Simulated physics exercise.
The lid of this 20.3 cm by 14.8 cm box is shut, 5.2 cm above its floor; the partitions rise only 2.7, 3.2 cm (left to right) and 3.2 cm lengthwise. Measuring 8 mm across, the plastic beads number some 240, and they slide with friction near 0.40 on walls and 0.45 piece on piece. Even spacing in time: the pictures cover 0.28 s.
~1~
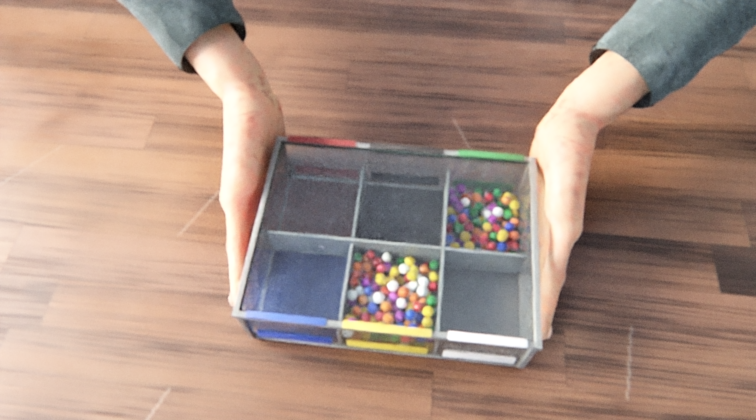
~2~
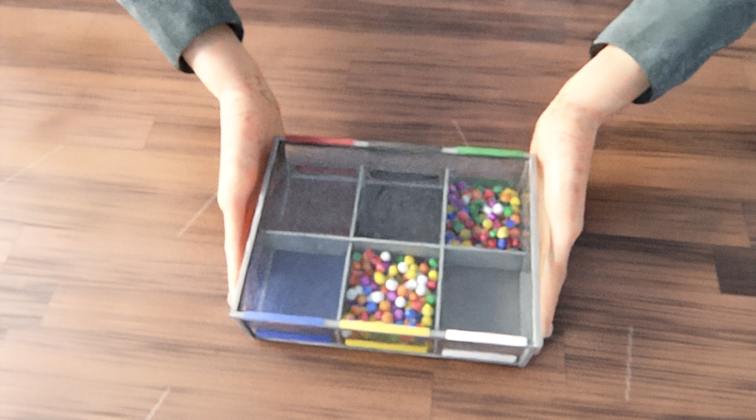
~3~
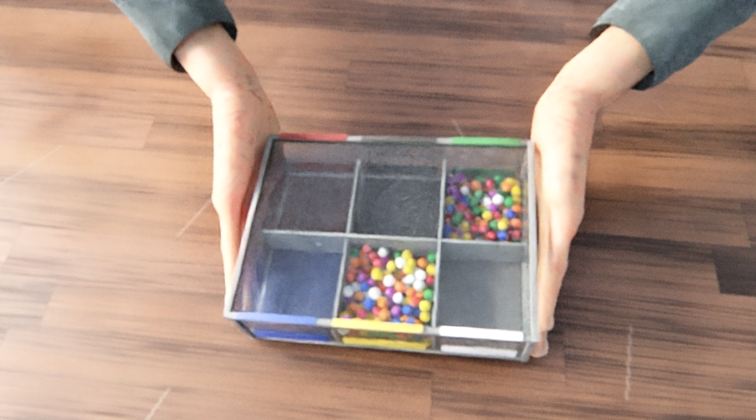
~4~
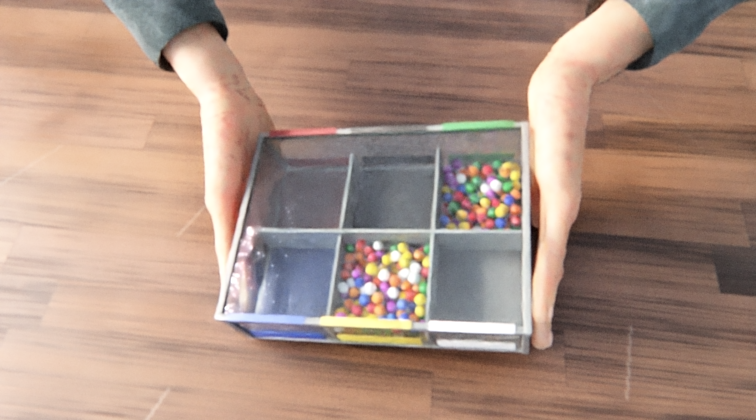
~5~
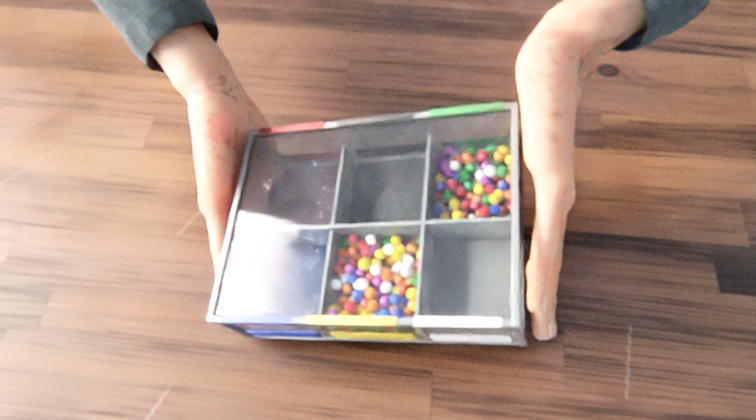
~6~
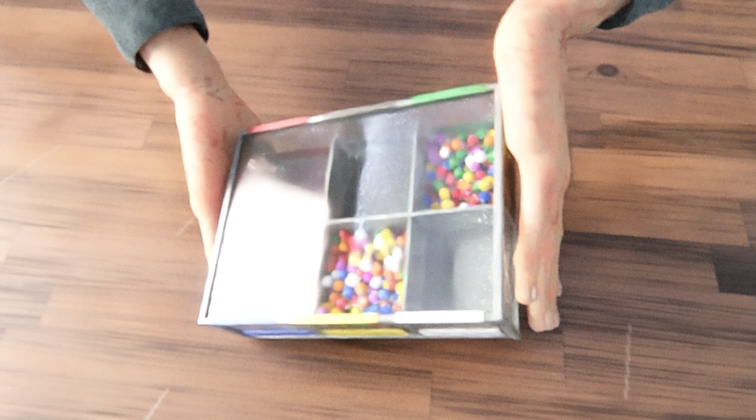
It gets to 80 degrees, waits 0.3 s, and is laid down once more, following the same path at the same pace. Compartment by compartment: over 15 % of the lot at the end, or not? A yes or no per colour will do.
Red: No. Blue: Yes. Green: Yes. Yellow: Yes. White: No. Black: No.
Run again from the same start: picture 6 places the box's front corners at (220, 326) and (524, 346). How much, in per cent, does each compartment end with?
Final shares: Red 0%, blue 35%, green 25%, yellow 40%, white 0%, black 0%.
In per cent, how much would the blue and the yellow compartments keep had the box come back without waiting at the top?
In per cent: Blue 35; yellow 35.
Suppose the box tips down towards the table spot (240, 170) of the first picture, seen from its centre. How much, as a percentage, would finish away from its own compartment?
I'd estimate about 50 %.
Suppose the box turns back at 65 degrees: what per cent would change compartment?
15 %.
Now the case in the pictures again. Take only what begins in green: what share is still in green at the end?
Share retained: Approx. 60 %.
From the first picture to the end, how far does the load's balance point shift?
I'd put it at close to 6.0 cm.
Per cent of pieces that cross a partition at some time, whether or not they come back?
The share is close to 45 percent.
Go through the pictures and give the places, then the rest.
Box tilt 0 degrees, front corners at (239, 312) and (535, 343); green 45 %, yellow 55 %, in the first picture.
Box tilt 1 degrees, front corners at (237, 312) and (534, 341), in the second picture.
Box tilt 6 degrees, front corners at (231, 313) and (531, 336), lowest corner left front, in the third picture.
Box tilt 12 degrees, front corners at (223, 315) and (524, 328), lowest corner left front, in the fourth picture.
Box tilt 18 degrees, front corners at (214, 317) and (512, 321), lowest corner left front, in the fifth picture.
Box tilt 24 degrees, front corners at (206, 319) and (495, 314), lowest corner left front; green 45 %, yellow 55 %, in the sixth picture.
Then, 0.77 s after the last picture, tilt 80 degrees; blue 25 %, green 30 %, yellow 40 %, black 5 %.
Then, 1.28 s after the last picture, tilt 41 degrees; red 5 %, blue 40 %, green 25 %, yellow 30 %.
Then, 1.86 s after the last picture, tilt 0 degrees; red 5 %, blue 40 %, green 25 %, yellow 30 %.
In the end, red 5 %, blue 40 %, green 25 %, yellow 30 %, white 0 %, black 0 %.
